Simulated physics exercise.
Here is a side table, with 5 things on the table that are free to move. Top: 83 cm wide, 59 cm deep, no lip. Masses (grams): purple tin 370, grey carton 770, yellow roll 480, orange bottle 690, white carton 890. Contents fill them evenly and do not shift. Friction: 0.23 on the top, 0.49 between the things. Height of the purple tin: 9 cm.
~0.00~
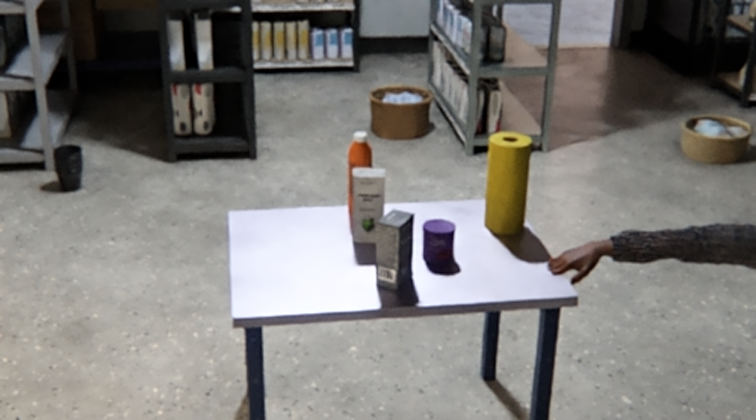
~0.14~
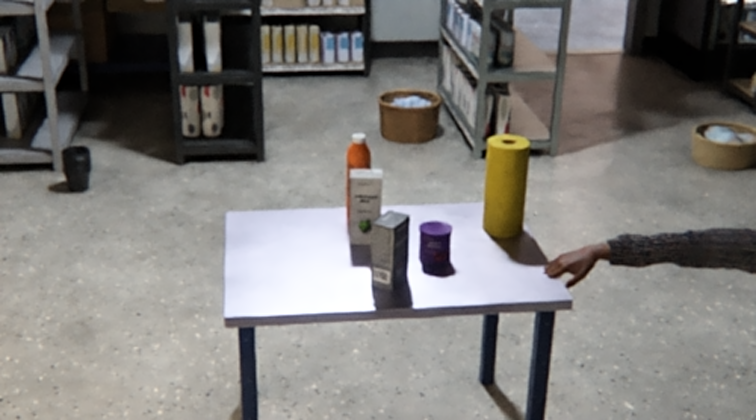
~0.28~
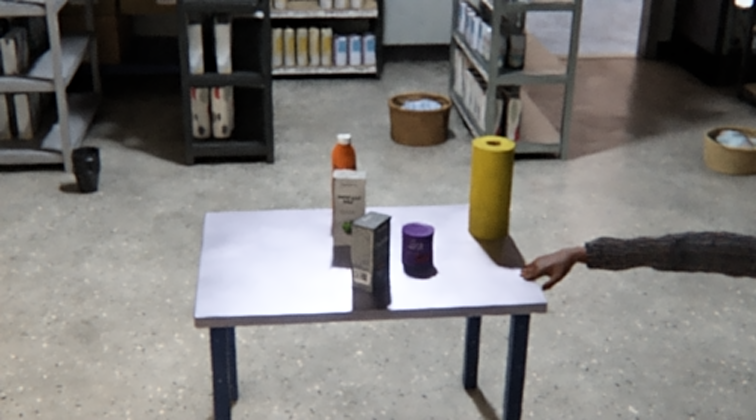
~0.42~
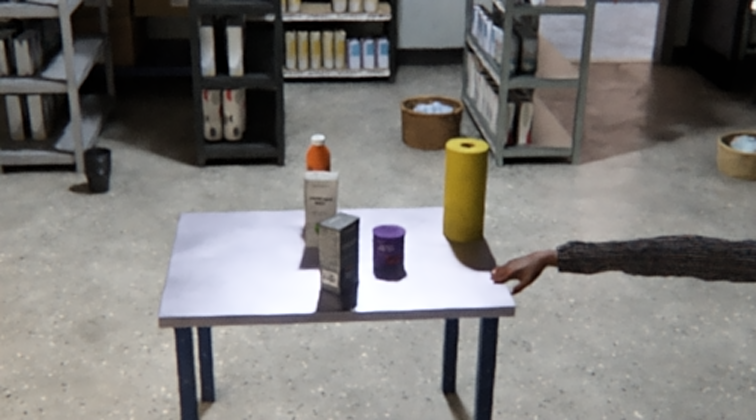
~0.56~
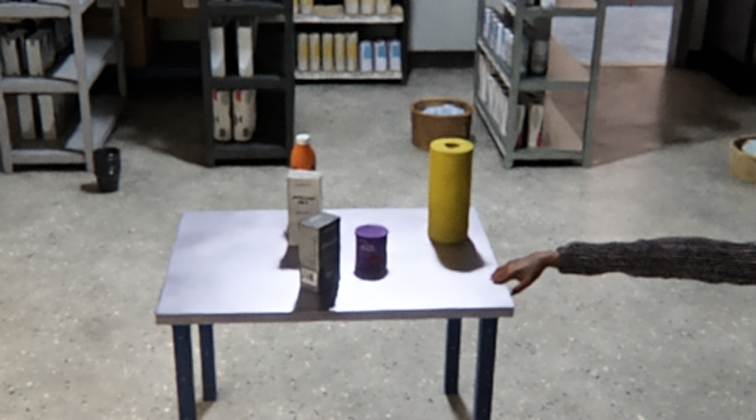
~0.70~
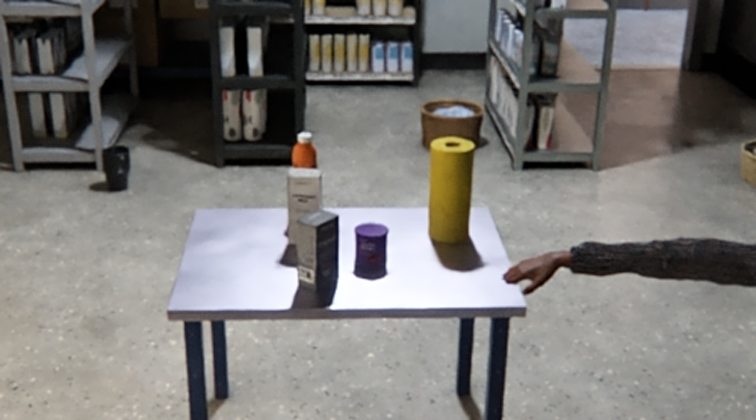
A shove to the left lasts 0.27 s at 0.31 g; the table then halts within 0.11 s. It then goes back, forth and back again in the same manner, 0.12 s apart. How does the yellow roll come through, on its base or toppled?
The yellow roll stays upright.
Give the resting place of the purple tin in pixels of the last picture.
Near (412, 245).
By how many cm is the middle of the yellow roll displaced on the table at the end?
Some 9 cm.
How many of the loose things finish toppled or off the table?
In all, 0.
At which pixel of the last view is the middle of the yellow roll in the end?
Near (485, 190).
Around 1.00 s, yellow roll shifted 8 cm near (489, 190); orange bottle shifted 8 cm; white carton shifted 8 cm.
Around 1.40 s, table along by 15 cm; yellow roll shifted 2 cm near (454, 190); white carton shifted 2 cm; orange bottle shifted 2 cm.
Around 1.80 s, table along by 6 cm; yellow roll shifted 12 cm near (449, 190); white carton shifted 12 cm; orange bottle shifted 12 cm.
Finally (2.6 s), not toppled but over 5 cm from the start, purple tin, grey carton, yellow roll, orange bottle and white carton. In the last view, yellow roll near (485, 190).
